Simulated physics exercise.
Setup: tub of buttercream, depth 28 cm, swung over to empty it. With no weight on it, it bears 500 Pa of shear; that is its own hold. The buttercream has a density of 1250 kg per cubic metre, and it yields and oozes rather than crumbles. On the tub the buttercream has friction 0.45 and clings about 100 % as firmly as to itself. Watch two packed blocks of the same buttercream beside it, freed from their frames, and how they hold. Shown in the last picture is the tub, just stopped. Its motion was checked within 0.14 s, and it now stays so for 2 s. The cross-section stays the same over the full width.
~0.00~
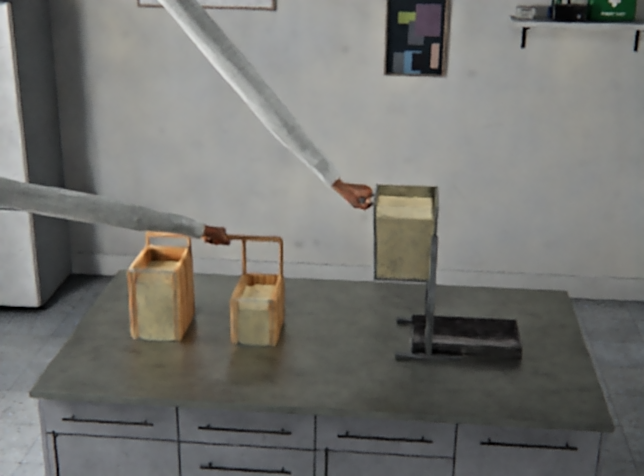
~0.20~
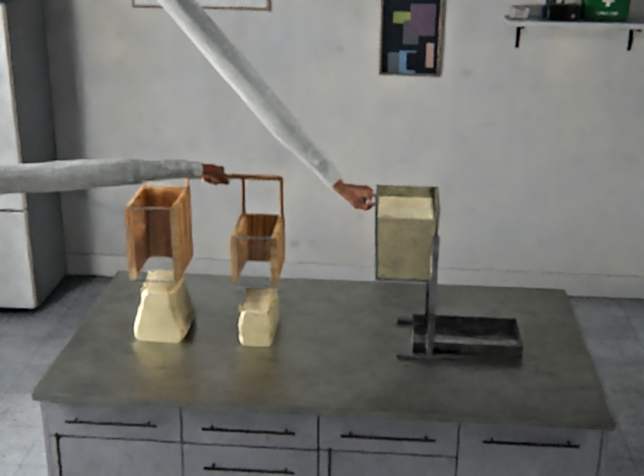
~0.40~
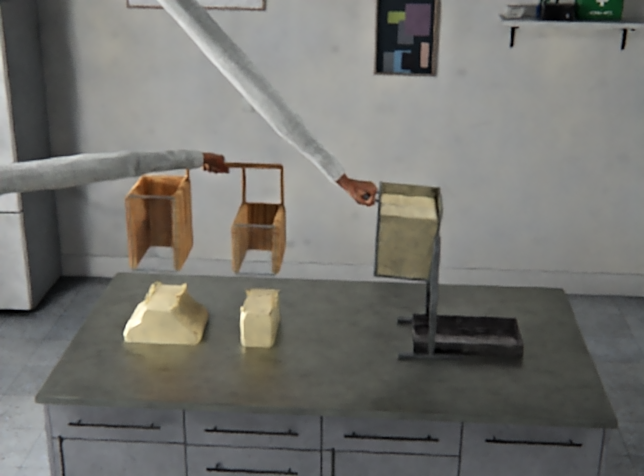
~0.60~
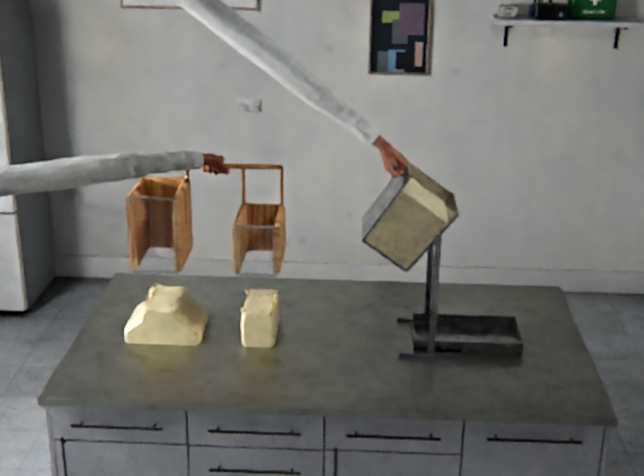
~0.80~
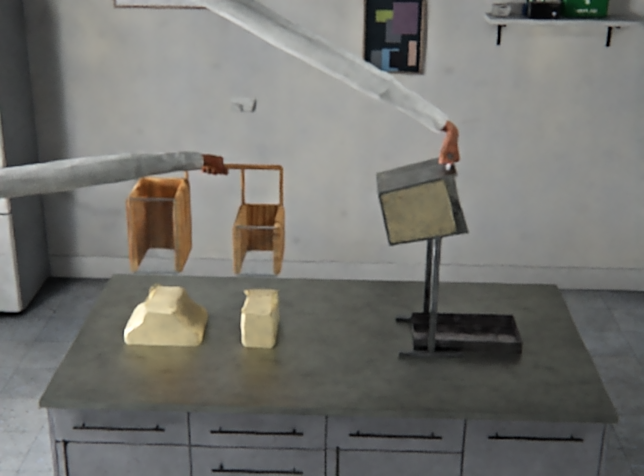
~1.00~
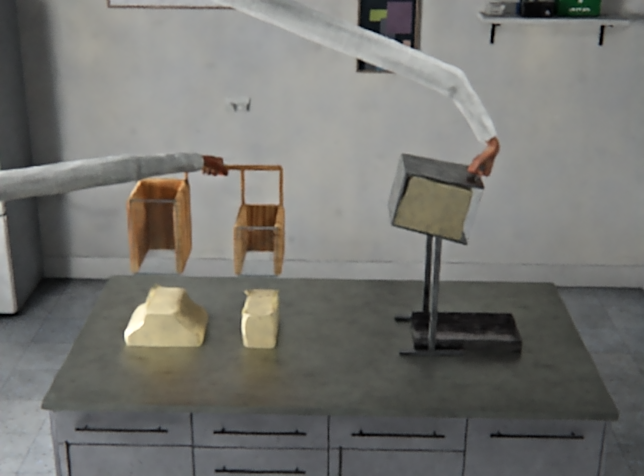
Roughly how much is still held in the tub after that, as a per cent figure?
The amount still held in the tub is about 40 per cent.
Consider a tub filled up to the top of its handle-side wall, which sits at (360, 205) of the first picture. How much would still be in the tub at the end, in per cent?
Then near 30 % stays in the tub.
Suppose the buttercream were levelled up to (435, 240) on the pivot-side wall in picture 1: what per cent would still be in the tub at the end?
It would come to roughly 70 percent.
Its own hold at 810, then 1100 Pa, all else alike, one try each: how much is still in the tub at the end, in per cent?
Roughly 100 % followed by roughly 100 %.
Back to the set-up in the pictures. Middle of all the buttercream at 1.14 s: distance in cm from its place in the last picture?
I'd put the distance at about 4 centimetres.
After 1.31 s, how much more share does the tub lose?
About 22 percent.
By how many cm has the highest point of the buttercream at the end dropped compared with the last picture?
12 cm or so.
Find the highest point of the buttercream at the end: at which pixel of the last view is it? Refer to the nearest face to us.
Close to pixel (423, 211).
By 1.14 s, the tub is at 102 degrees and holds 92 %.
By 1.31 s, the tub is at 102 degrees and holds 62 %.
By 1.48 s, the tub is at 102 degrees and holds 45 %.
By 1.65 s, the tub is at 102 degrees and holds 40 %.
By 3.00 s, at the end, the tub is at 102 degrees and holds 40 %.
